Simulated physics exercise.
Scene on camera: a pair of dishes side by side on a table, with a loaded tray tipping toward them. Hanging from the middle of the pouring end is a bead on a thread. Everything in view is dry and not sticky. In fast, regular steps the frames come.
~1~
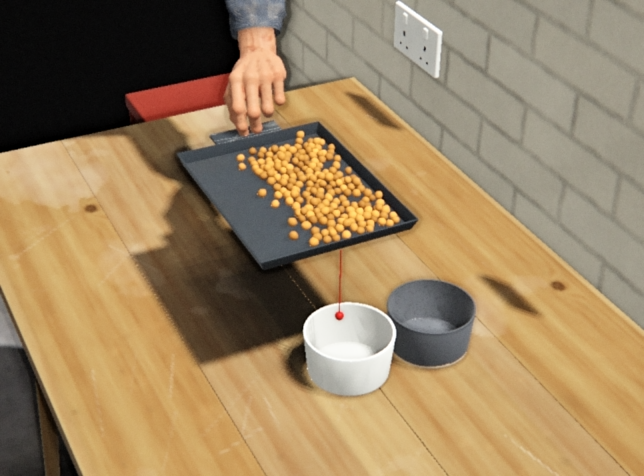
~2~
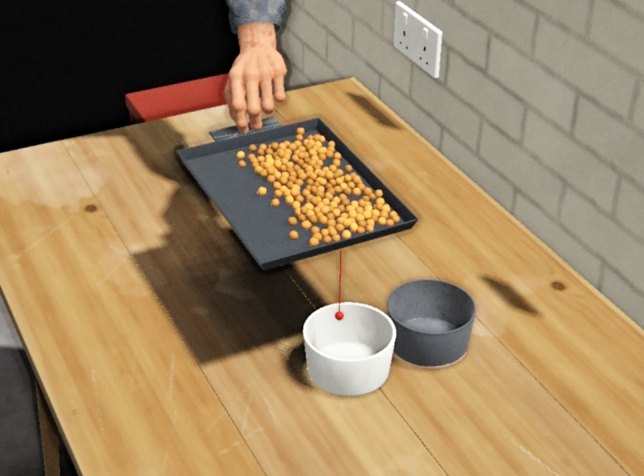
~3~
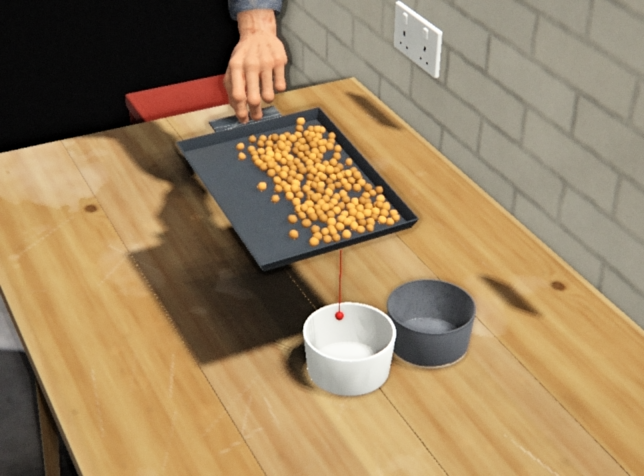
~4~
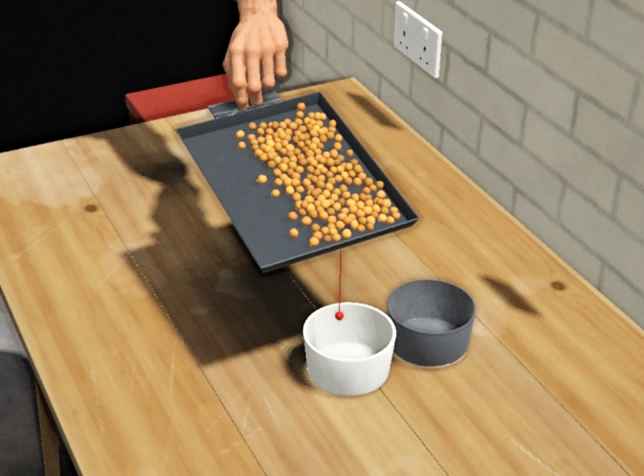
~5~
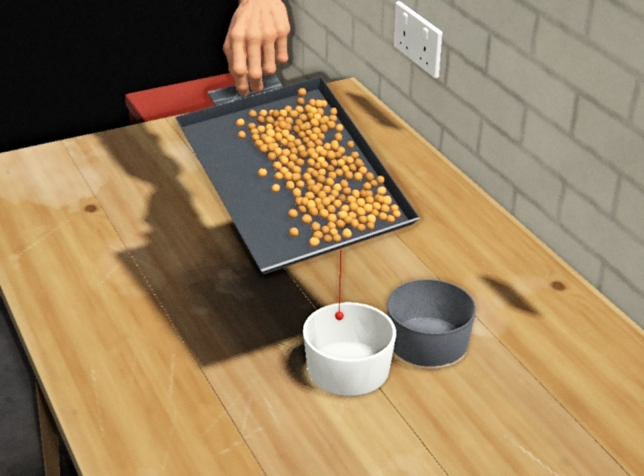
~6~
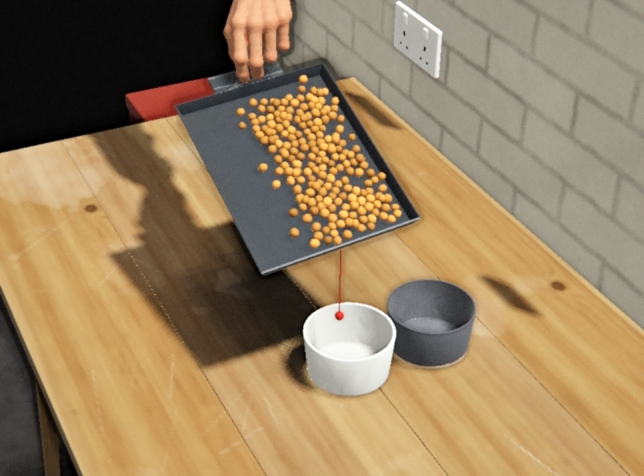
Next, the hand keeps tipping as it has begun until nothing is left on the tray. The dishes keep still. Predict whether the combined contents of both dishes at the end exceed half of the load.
The catch is going to fall below what is lost.
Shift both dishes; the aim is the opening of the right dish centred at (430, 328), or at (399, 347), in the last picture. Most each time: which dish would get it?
So: The one further left first, and the one further left second.
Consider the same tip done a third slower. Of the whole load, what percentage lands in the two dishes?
Roughly 20 %.
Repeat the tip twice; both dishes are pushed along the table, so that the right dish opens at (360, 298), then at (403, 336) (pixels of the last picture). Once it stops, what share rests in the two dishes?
It works out to 0 percent and then 70 percent.
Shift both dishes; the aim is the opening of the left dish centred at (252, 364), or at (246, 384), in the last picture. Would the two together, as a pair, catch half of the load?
First above a half, then over half.
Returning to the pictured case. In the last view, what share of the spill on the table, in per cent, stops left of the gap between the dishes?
Around 90 per cent, give or take.
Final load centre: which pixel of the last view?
Close to (302, 405) in the last picture.
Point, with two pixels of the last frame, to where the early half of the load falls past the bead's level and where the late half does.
Close to (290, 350), then close to (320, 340).
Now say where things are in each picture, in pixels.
In the first frame, corners of the pouring end near (264, 259) and (412, 218), level; middle of the load near (317, 187), roasted chickpeas; left dish near (370, 374); right dish near (453, 347); bead on its thread near (339, 316).
In the second frame, corners of the pouring end near (264, 259) and (412, 218), level; middle of the load near (317, 185).
In the third frame, corners of the pouring end near (264, 261) and (412, 217), tipped barely, lowest at the left corner; middle of the load near (317, 180).
In the fourth frame, corners of the pouring end near (264, 263) and (413, 217), tipped a little, lowest at the left corner; middle of the load near (317, 173).
In the fifth frame, corners of the pouring end near (264, 265) and (413, 216), tipped clearly, lowest at the left corner; middle of the load near (318, 166).
In the sixth frame, corners of the pouring end near (264, 268) and (414, 216), tipped clearly, lowest at the left corner; middle of the load near (319, 161); left dish near (370, 374); right dish near (453, 347).
Shortly afterwards, tray tipped steeply; the bulk on the tray; only a few outside both; a little in the air.
Next, tray tipped past a quarter turn; a little on the tray; near a quarter in the left dish; near half outside both; near a quarter in the air.
Some moments later, tray tipped past a quarter turn; near a quarter in the left dish; only a few in the right dish; the bulk outside both.
In the end, tray tipped past a quarter turn; near a quarter in the left dish; only a few in the right dish; the bulk outside both.
